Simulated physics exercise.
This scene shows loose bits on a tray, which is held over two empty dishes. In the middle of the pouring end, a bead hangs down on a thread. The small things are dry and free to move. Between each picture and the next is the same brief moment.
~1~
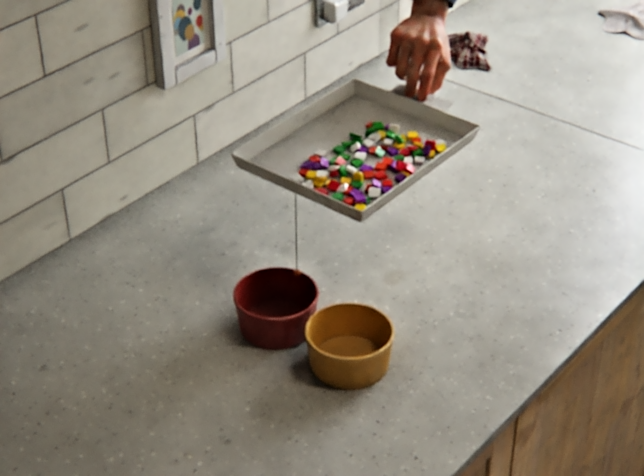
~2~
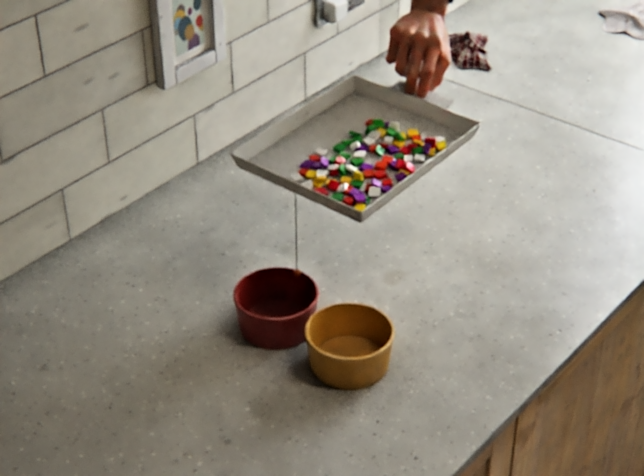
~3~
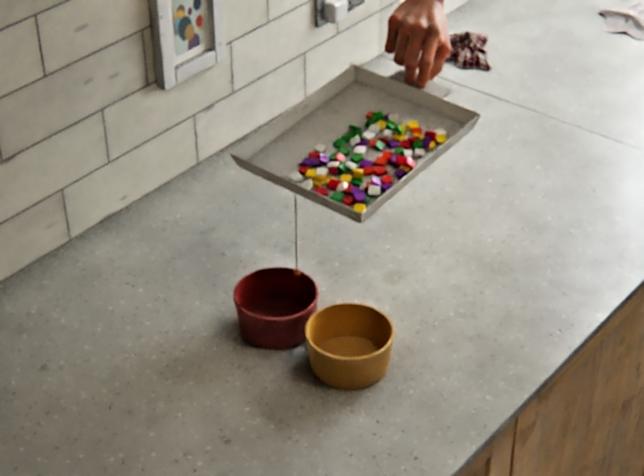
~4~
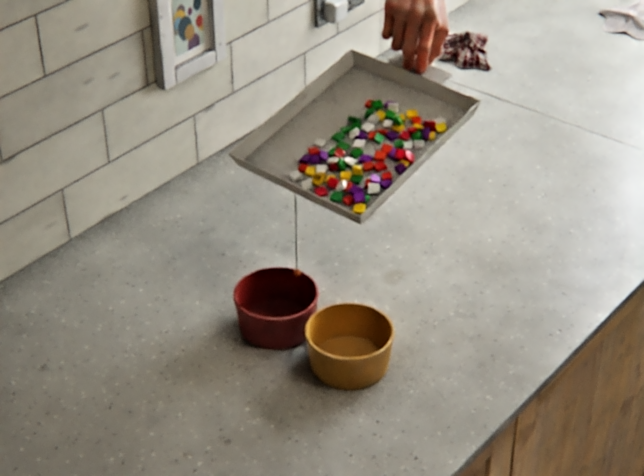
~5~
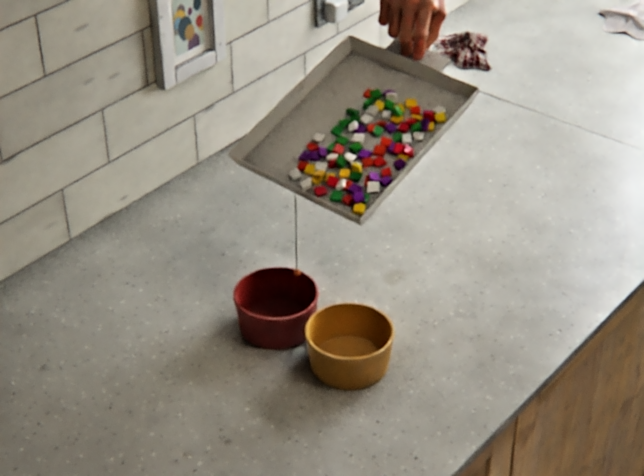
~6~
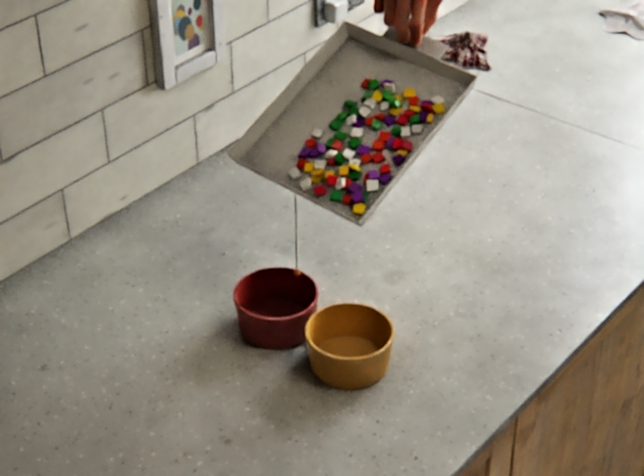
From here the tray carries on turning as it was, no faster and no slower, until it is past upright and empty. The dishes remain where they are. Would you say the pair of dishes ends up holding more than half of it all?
I would say yes, more than half.
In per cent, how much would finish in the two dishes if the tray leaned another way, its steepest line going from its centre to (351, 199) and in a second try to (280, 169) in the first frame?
First case about 70 percent; second case about 10 percent.
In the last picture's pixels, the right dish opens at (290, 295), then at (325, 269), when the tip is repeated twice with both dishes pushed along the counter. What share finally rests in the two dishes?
Roughly 40% the first time and 0% the second time.
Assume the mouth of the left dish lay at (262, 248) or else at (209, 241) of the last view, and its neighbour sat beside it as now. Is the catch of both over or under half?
First try: A minority; second try: A minority.
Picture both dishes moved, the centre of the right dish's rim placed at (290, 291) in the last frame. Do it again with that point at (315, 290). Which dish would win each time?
Result, first place: The righthand one; second place: The righthand one.
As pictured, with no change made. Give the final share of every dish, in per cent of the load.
30 % left, 50 % right.
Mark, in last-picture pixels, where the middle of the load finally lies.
I'd put the middle somewhere around (315, 350).
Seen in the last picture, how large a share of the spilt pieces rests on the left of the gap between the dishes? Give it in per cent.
Close to 80 in a hundred.
Soon, tray tipped steeply; all on the tray.
A while on, tray tipped past a quarter turn; about a third on the tray; about a quarter in the right dish; a small part in the left dish; a small part outside both; about a quarter in the air.
Towards the end, tray tipped past a quarter turn; about half in the right dish; about a quarter in the left dish; about a quarter outside both.
Finally, tray tipped past a quarter turn; about half in the right dish; about a quarter in the left dish; about a quarter outside both.
